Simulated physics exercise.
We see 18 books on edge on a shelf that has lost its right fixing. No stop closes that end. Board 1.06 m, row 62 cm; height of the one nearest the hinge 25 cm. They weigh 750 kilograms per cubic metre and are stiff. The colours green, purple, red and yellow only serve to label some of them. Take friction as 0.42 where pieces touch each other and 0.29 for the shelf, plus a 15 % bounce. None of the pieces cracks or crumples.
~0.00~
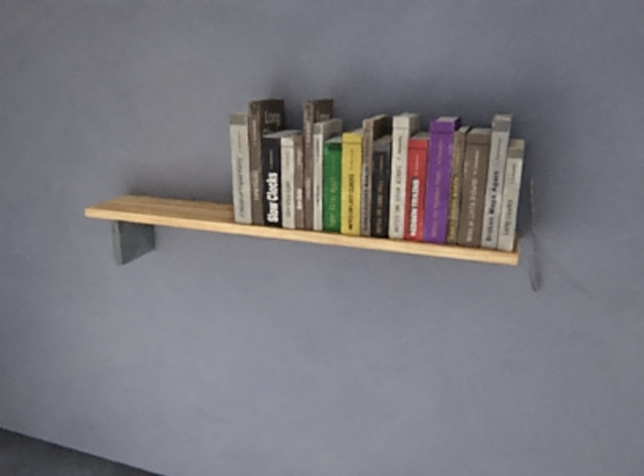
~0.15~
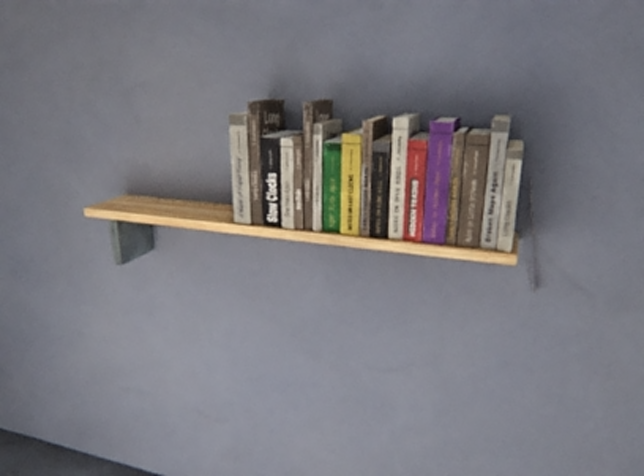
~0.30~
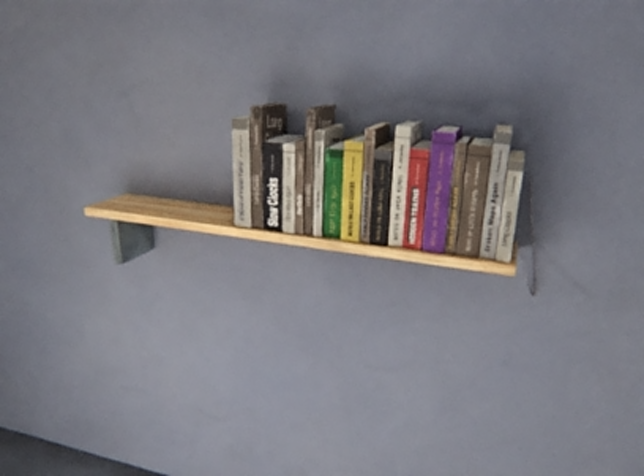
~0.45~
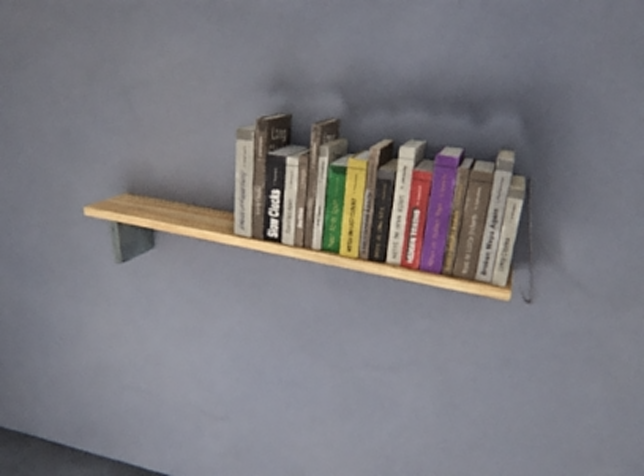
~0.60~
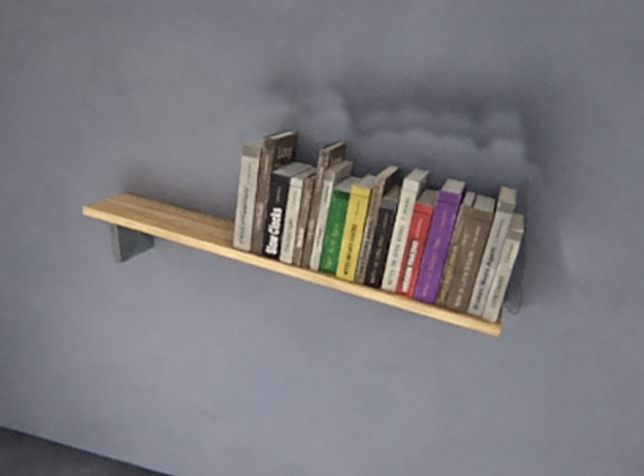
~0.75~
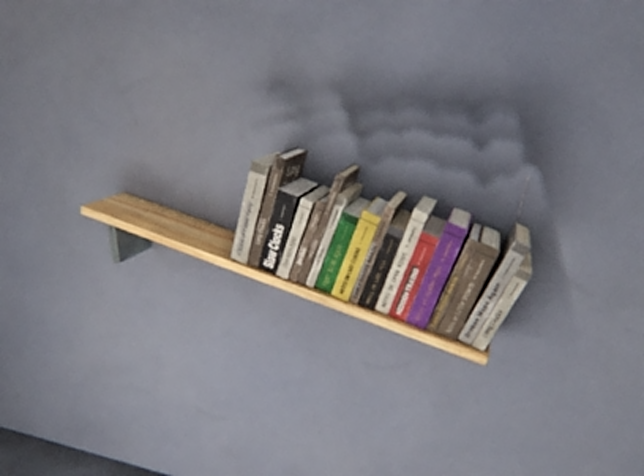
The wooden shelf on the grey wall stayed level briefly, then its right end sank lower and lower, and the row of books rode down with it, several starting to lean to the right.
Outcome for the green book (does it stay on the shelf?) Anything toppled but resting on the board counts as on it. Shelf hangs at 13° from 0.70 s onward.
Holds.
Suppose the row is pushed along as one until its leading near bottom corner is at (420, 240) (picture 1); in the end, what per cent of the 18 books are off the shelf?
The share would be 30 %.
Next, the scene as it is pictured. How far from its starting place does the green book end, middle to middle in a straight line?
It finishes around 30 cm from its starting point.
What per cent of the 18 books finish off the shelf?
I'd put it at roughly 45 per cent of them.
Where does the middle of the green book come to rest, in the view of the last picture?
End point, last view: About (420, 276).
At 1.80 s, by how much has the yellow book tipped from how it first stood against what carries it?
Angle at that time, about 60 degrees.
Around 1.00 s, none of the 18 books off the shelf, 18 disturbed; green book tipped 30°; purple book tipped 36°.
Around 1.28 s, 4 of the 18 books off the shelf; green book tipped 45°; purple book on its side.
Around 1.80 s, 7 of the 18 books off the shelf; green book on its side; red book on its side.
Finally (2.3 s), 8 of the 18 books off the shelf; green book tipped 56°; red book on its side; yellow book on its side. Seen by the last camera, middles, green book near (420, 276).
